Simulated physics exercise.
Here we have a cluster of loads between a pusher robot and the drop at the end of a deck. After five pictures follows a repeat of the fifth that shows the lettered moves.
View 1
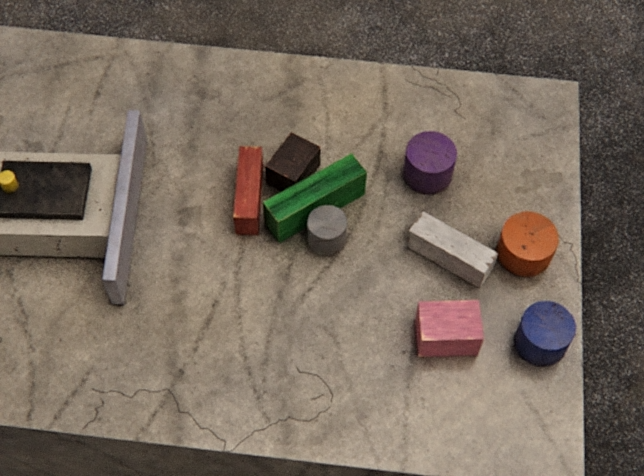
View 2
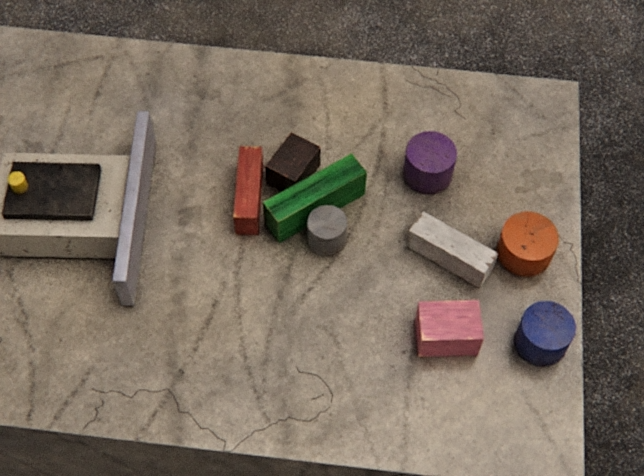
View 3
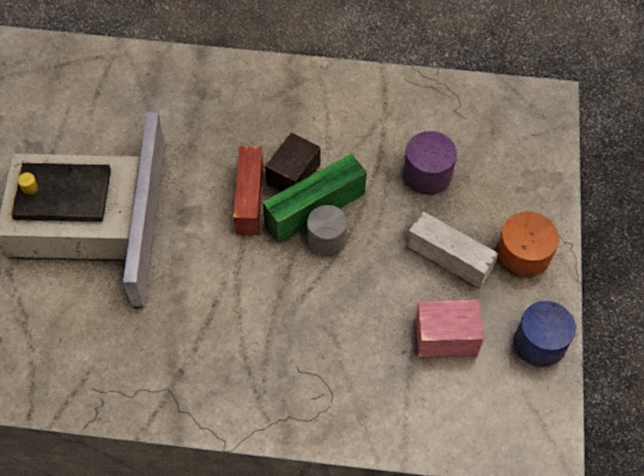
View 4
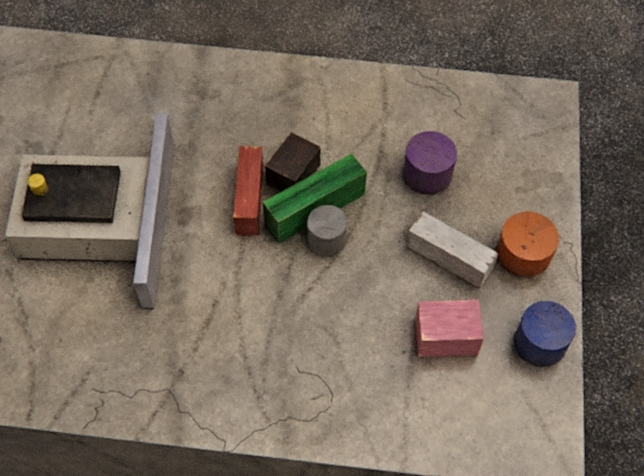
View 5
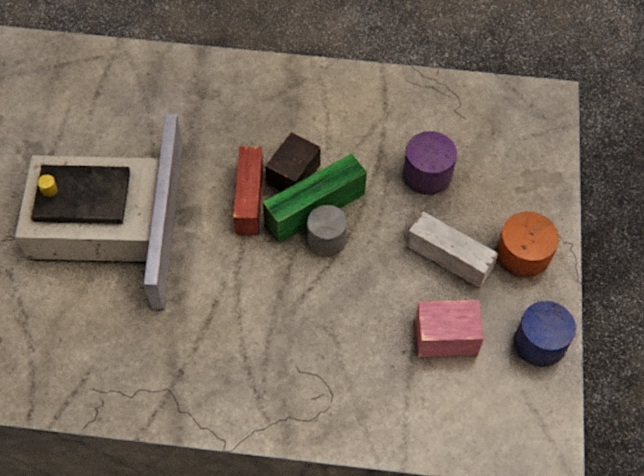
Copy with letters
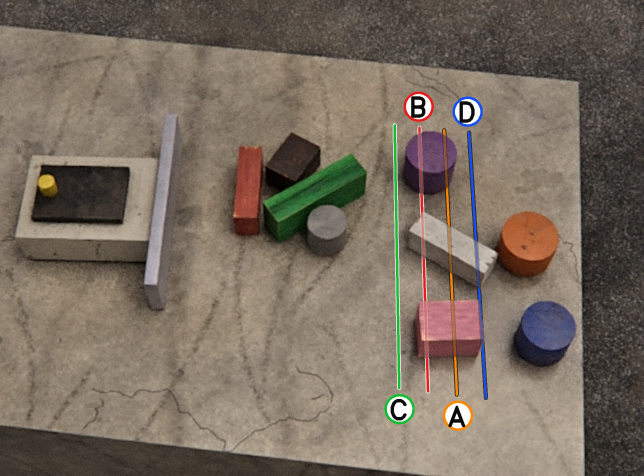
A pusher robot with a wide grey blade slides slowly and steadily to the right across a cracked grey deck. It draws a little closer to the red bar, black crate, green stick and grey canister, while these and the loads farther right all stay still.
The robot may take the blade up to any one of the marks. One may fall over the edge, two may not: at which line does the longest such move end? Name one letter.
Line D.
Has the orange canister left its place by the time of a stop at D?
Yes.
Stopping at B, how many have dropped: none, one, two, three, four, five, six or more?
The count is none.
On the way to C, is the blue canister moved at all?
No.
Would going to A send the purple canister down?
No.
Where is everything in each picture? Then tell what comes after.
In the first frame, pink crate (448, 329); black crate (294, 165); green stick (316, 198).
In the second frame, robot (59, 190); white bar (452, 250).
In the third frame, robot (69, 191); red bar (249, 190).
In the fourth frame, robot (78, 192); grey canister (327, 231).
In the fifth frame, robot (88, 193); pink crate (448, 329); black crate (294, 165); green stick (316, 198).
On the marked copy, A at (450, 252); B at (423, 249); C at (397, 246); D at (477, 255).
With D. Early on, robot (200, 205); black crate (325, 162); green stick (349, 191).
Further on, robot (314, 217); white bar (489, 262); purple canister (481, 150).
At the end, robot (404, 227); orange canister (577, 237); blue canister (575, 355); none fallen.
As for the rest, A is within the limit but short; B is within the limit but short; C is within the limit but short.
